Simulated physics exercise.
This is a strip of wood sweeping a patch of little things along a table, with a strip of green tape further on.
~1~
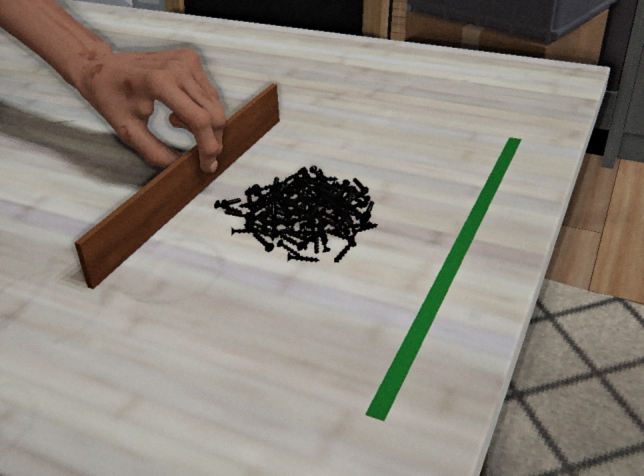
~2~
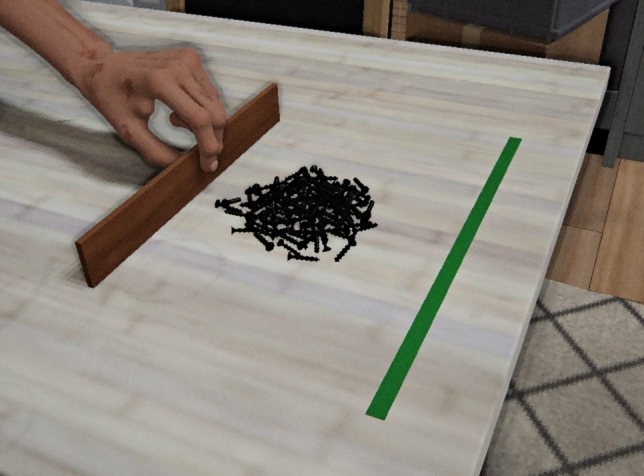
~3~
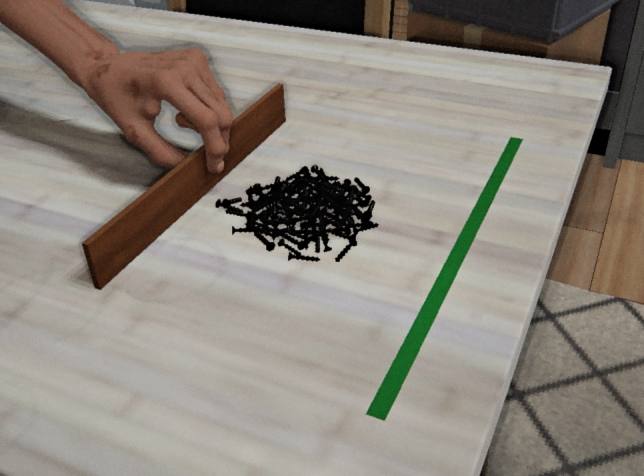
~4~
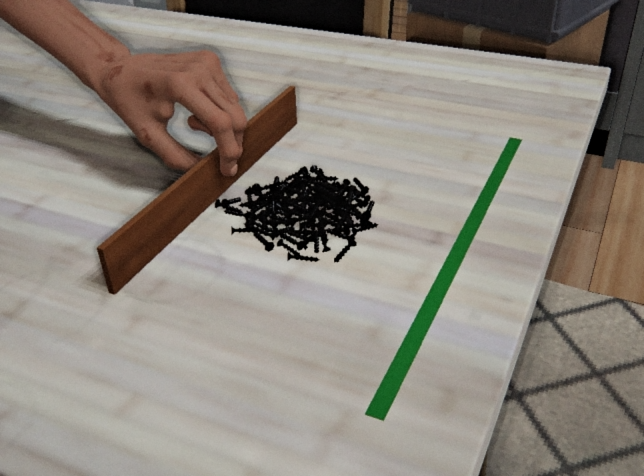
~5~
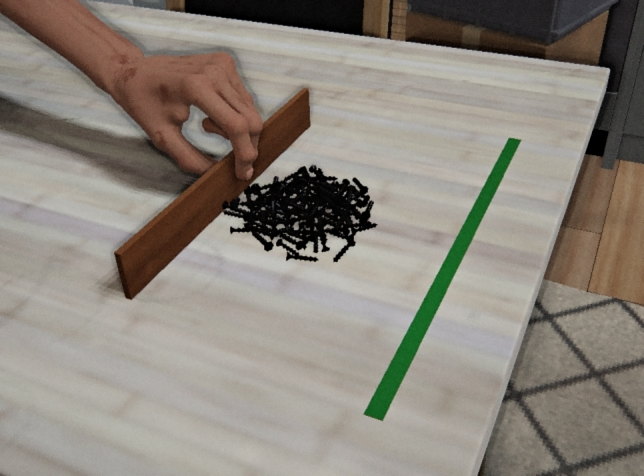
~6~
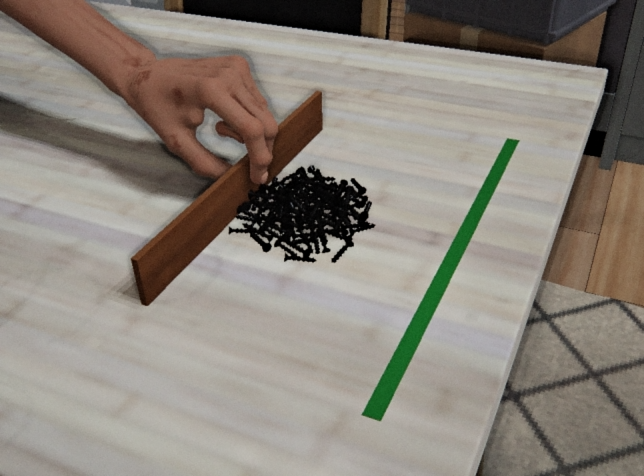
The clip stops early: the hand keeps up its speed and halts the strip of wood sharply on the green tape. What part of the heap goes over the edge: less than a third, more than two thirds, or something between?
Lost: Under a third of the heap.
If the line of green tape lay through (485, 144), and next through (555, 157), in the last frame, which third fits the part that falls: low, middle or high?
First under a third, then over two thirds.
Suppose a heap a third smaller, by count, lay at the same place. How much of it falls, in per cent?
Roughly 10 in a hundred.
Shortly afterwards, strip of wood still moving, near (353, 183); heap all on the table, its front near (450, 246).
Next, strip of wood stopped at the green tape; heap a little over the edge.
In the end, strip of wood stopped at the green tape; heap a little over the edge.
